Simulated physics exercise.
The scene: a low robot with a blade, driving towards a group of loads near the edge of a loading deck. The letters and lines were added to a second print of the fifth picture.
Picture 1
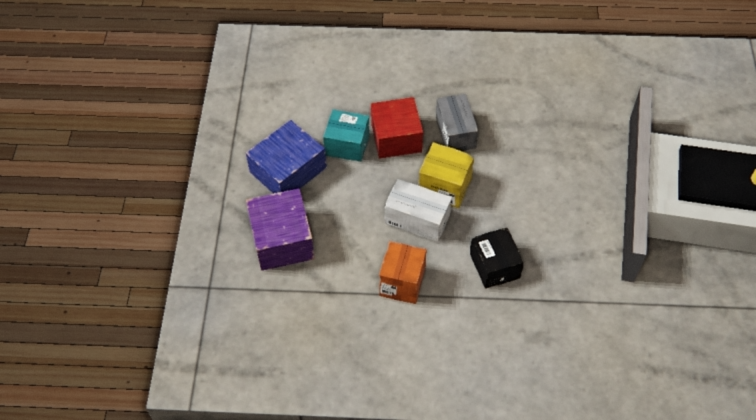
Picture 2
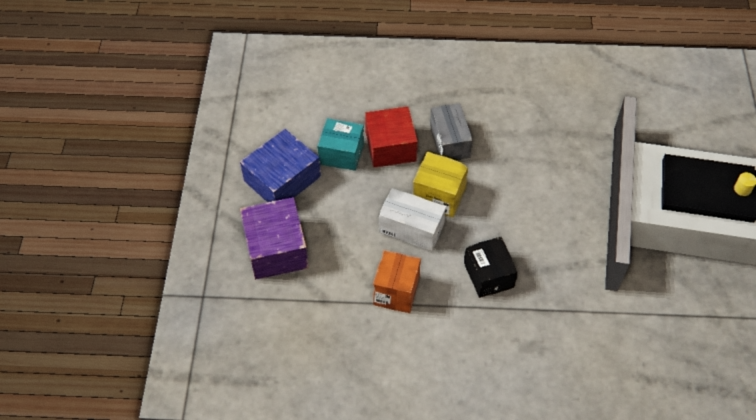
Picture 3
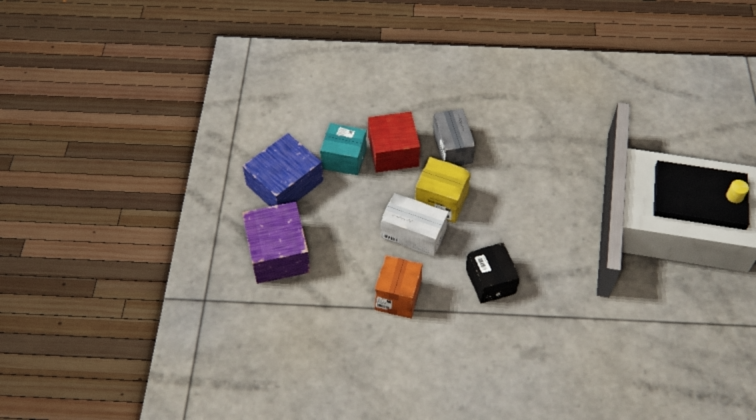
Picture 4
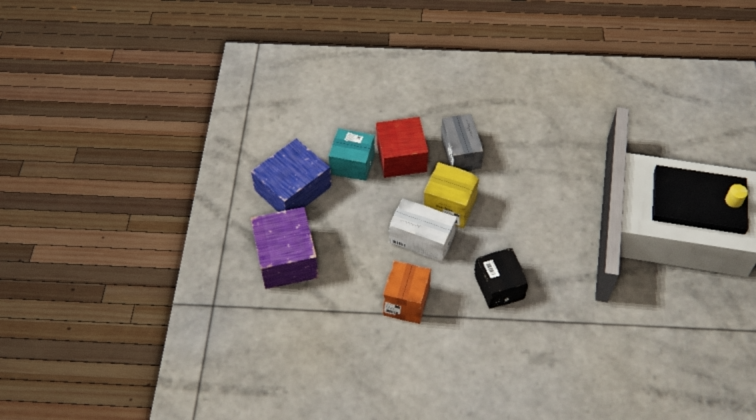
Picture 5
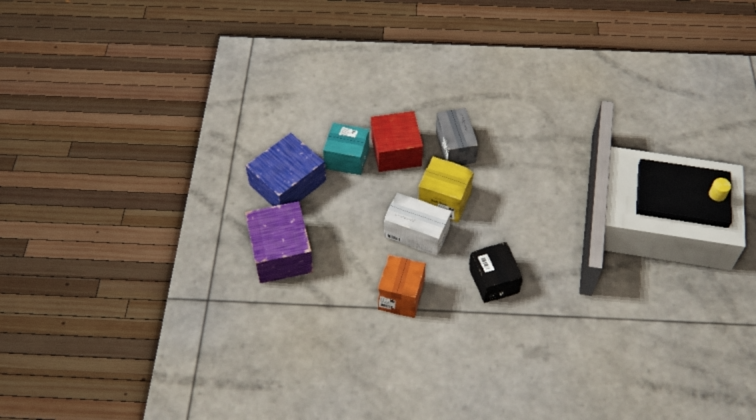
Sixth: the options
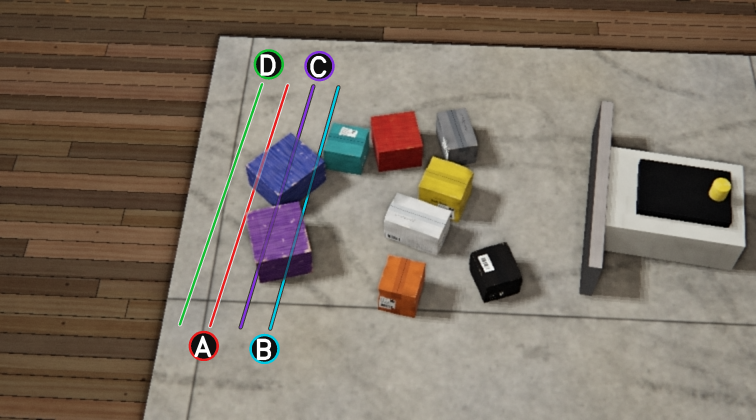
On a pale marble-like deck beside wooden planking, a low white robot with an upright grey blade moves slowly left towards a cluster of coloured boxes, which stay in place as the view shifts slightly.
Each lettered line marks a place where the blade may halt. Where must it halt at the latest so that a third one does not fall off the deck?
Line C.
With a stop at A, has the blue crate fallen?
By then, yes.
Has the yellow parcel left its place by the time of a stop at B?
By then, yes.
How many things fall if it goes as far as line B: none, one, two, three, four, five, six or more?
The count is none.
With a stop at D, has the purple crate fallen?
By then, yes.
On the marked copy, A at (252, 195); B at (307, 198); C at (280, 196); D at (224, 194).
With C. Early on, robot (559, 186); black parcel (445, 268); white box (412, 221).
Further on, robot (443, 181); blue crate (273, 174); turquoise box (285, 131).
At the end, robot (353, 177); turquoise box (204, 124); purple crate (182, 240); none fallen.
As for the rest, A drops three; B is within the limit but short; D drops five.
